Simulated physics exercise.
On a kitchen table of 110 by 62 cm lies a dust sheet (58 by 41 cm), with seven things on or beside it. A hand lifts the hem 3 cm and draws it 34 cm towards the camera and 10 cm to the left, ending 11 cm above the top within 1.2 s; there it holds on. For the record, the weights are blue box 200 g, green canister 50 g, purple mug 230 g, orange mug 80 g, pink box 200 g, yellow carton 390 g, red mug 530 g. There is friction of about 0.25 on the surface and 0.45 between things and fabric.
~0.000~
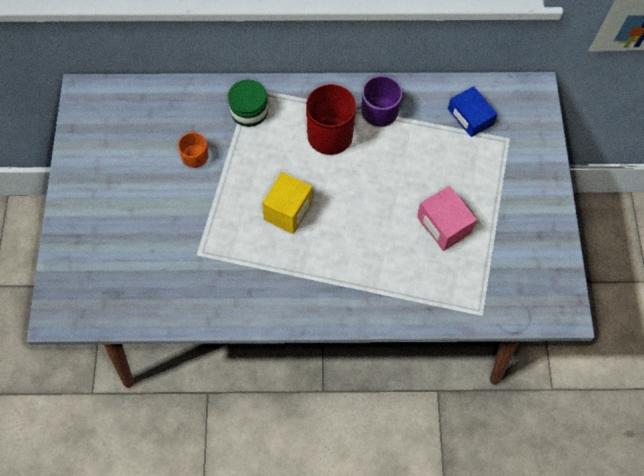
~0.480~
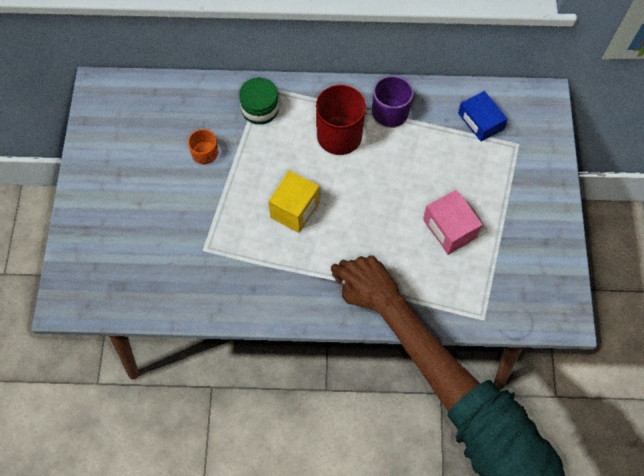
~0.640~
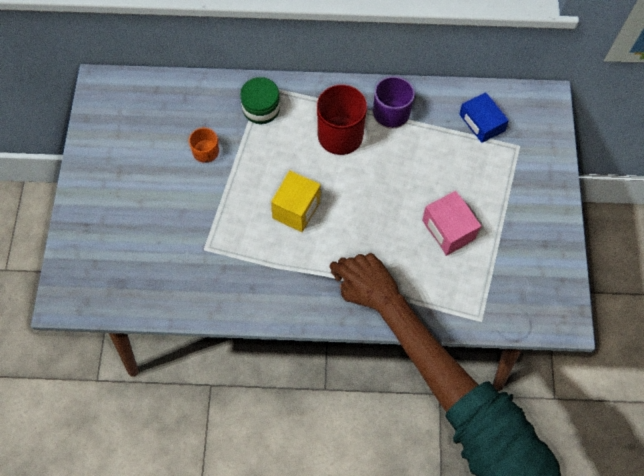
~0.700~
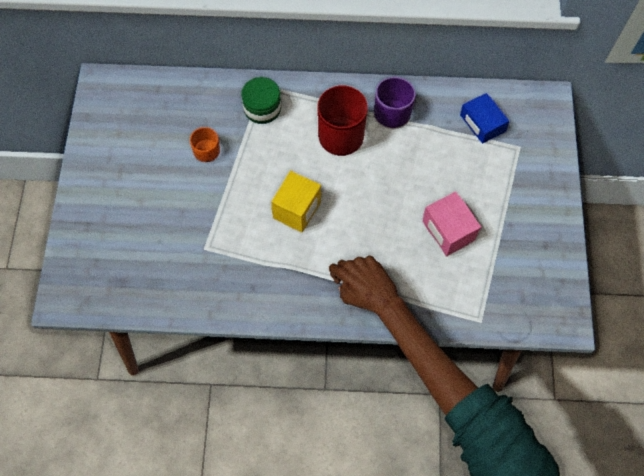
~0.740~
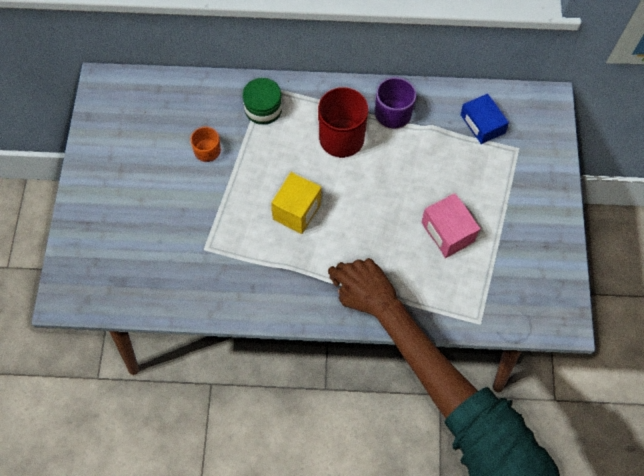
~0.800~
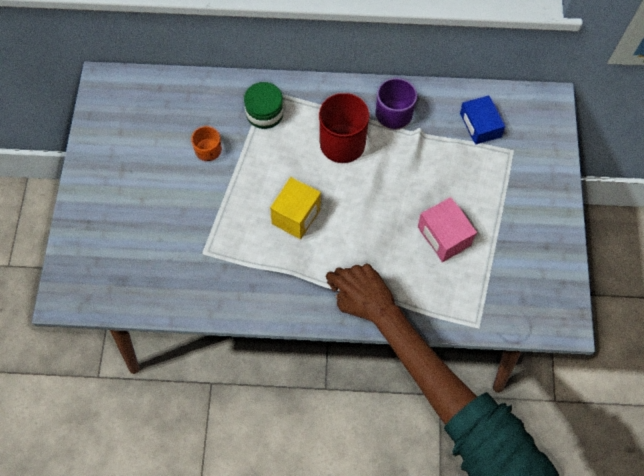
A hand grips the white cloth's front edge and pulls it slightly toward the camera.
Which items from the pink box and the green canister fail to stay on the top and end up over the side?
It ends like this: The pink box ends up over the side, the green canister ends up over the side.
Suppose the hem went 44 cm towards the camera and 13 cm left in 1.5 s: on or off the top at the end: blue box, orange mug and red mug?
Then blue box holds on, orange mug holds on and red mug is lost over the edge.
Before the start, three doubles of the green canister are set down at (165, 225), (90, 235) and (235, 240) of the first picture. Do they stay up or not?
Log, listed order - kept / kept / lost.
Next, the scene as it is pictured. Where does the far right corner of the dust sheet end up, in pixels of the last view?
(454, 346), roughly.
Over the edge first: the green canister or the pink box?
The pink one goes first.
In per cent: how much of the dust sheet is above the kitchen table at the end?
Around 25 percent.
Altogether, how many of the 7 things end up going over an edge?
3 in all.
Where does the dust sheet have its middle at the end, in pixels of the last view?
Roughly at (316, 349) in the last picture.
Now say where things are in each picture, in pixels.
In the first picture, pink box (449, 211); green canister (247, 95); dust sheet corners (197, 255) (509, 139) (482, 315).
In the second picture, dust sheet corners (203, 251) (519, 144); grip (341, 282).
In the third picture, dust sheet corners (204, 250) (520, 146); grip (340, 280).
In the fourth picture, dust sheet corners (204, 249) (520, 147); grip (340, 282).
In the fifth picture, dust sheet corners (204, 250) (519, 149); grip (339, 285).
In the sixth picture, pink box (449, 222); green canister (263, 98); dust sheet corners (203, 254) (514, 151) (479, 328); grip (337, 290).
By 1.1 s, 95 % of the dust sheet is still over the top; pink box 10 cm off its start, green canister 10 cm off its start, red mug 12 cm off its start.
By 1.3 s, 75 % of the dust sheet is still over the top; pink box 22 cm off its start, green canister 22 cm off its start, red mug 24 cm off its start.
By 1.6 s, 45 % of the dust sheet is still over the top; pink box over the edge, green canister 34 cm off its start at (229, 235), yellow carton 34 cm off its start at (251, 358).
By 1.8 s, 25 % of the dust sheet is still over the top; green canister 51 cm off its start, pink box over the edge, yellow carton over the edge.
By 3.4 s, 25 % of the dust sheet is still over the top; green canister over the edge, pink box over the edge, yellow carton over the edge, red mug 43 cm off its start at (298, 302).
